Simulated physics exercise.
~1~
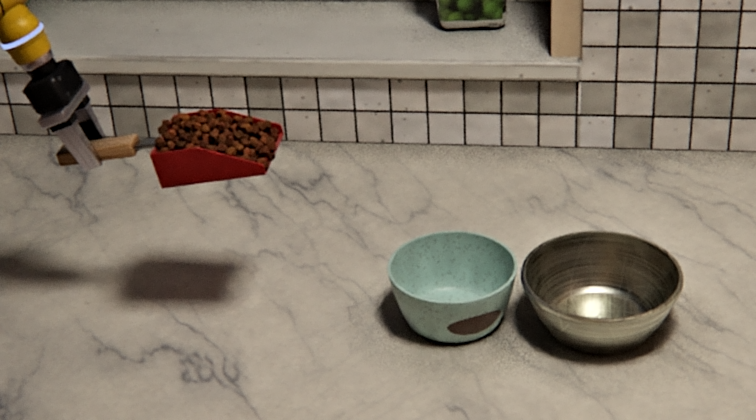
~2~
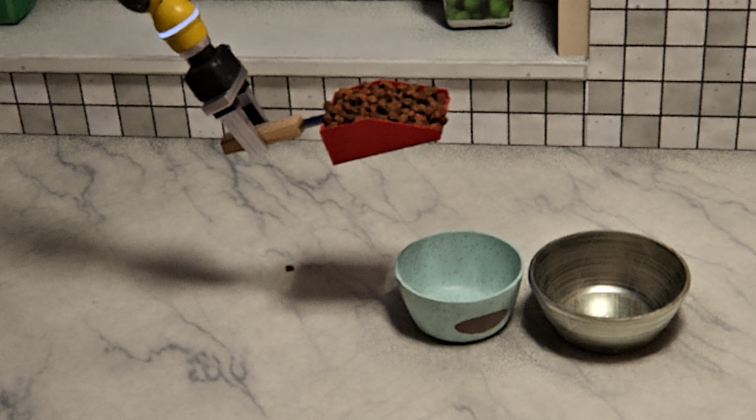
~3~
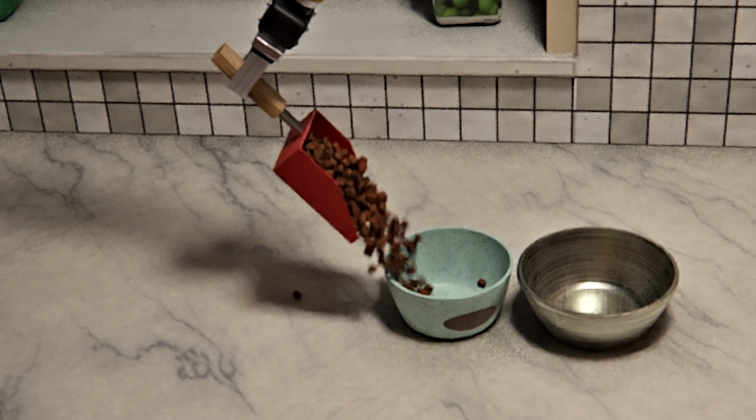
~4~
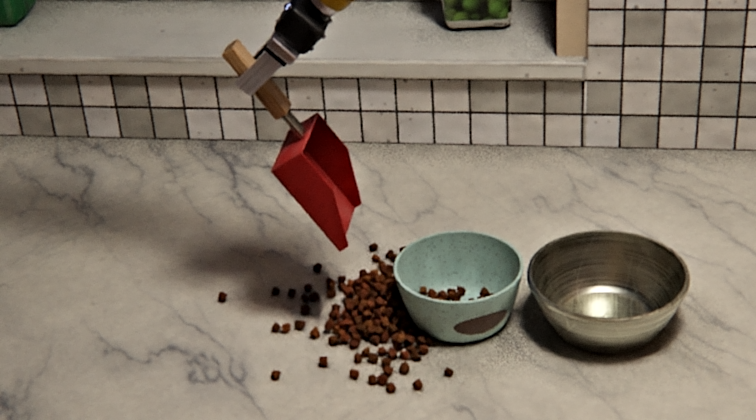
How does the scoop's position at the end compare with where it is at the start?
At the start the scoop is over toward the left side of the view, well away from the bowls. By the end it is farther right, just to the upper left of the teal bowl.
